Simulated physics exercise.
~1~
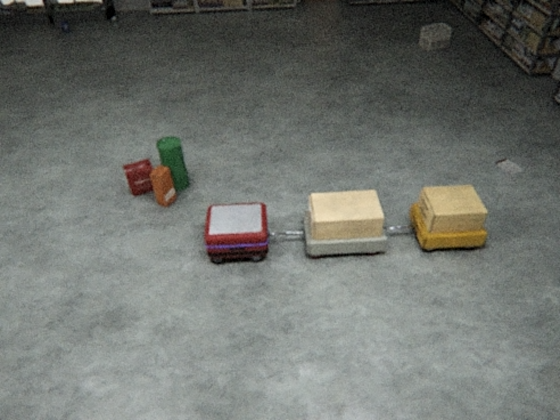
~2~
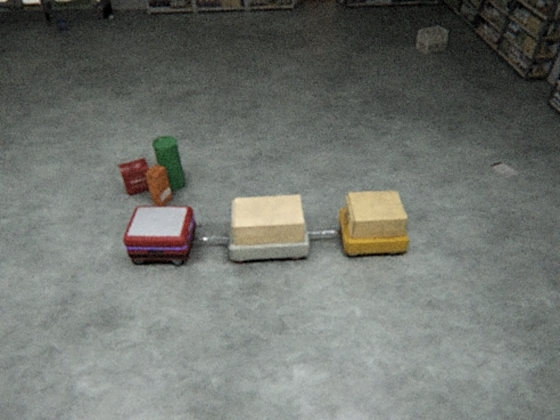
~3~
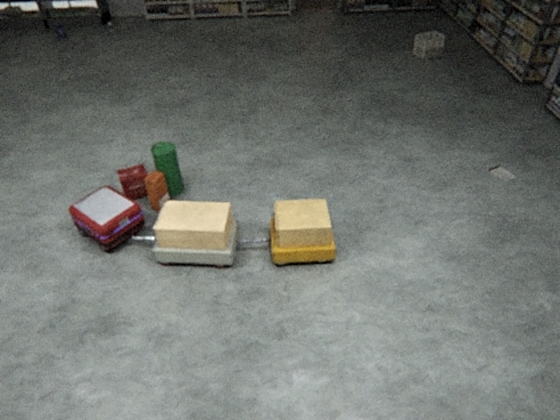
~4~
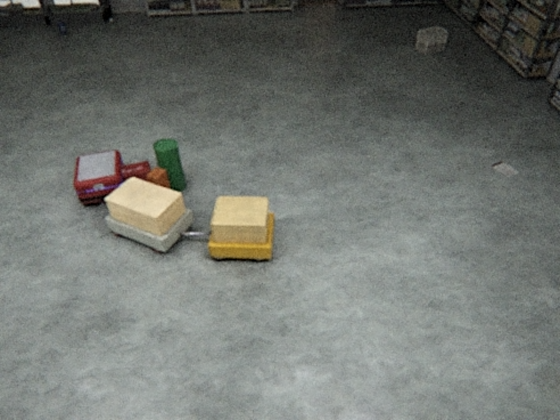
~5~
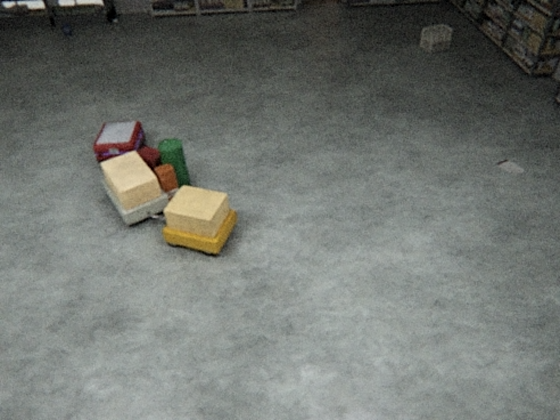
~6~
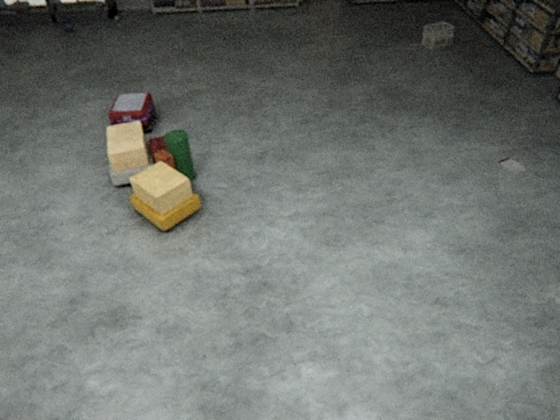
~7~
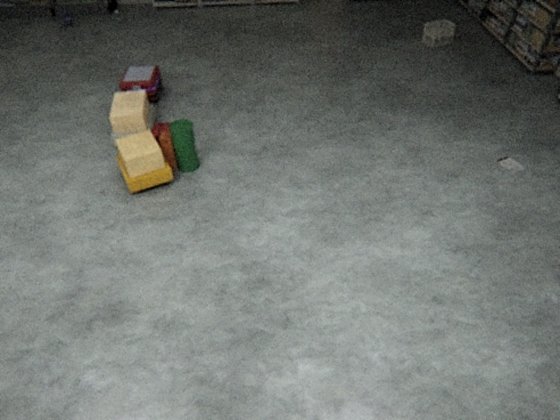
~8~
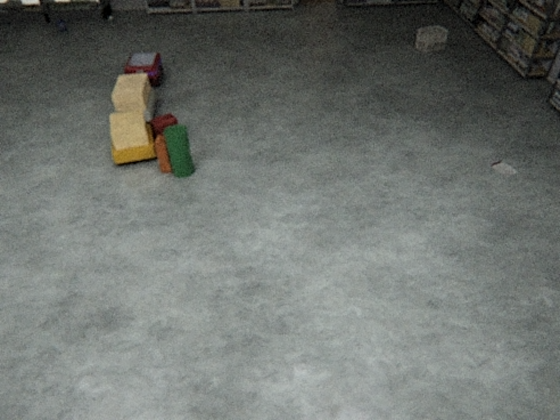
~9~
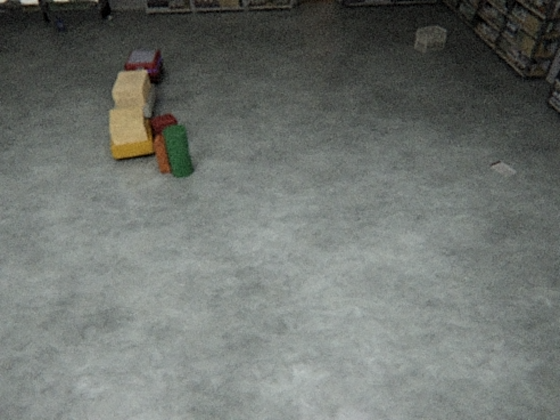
On a gray floor, a tow train turns right around three objects, shoving them along upright.
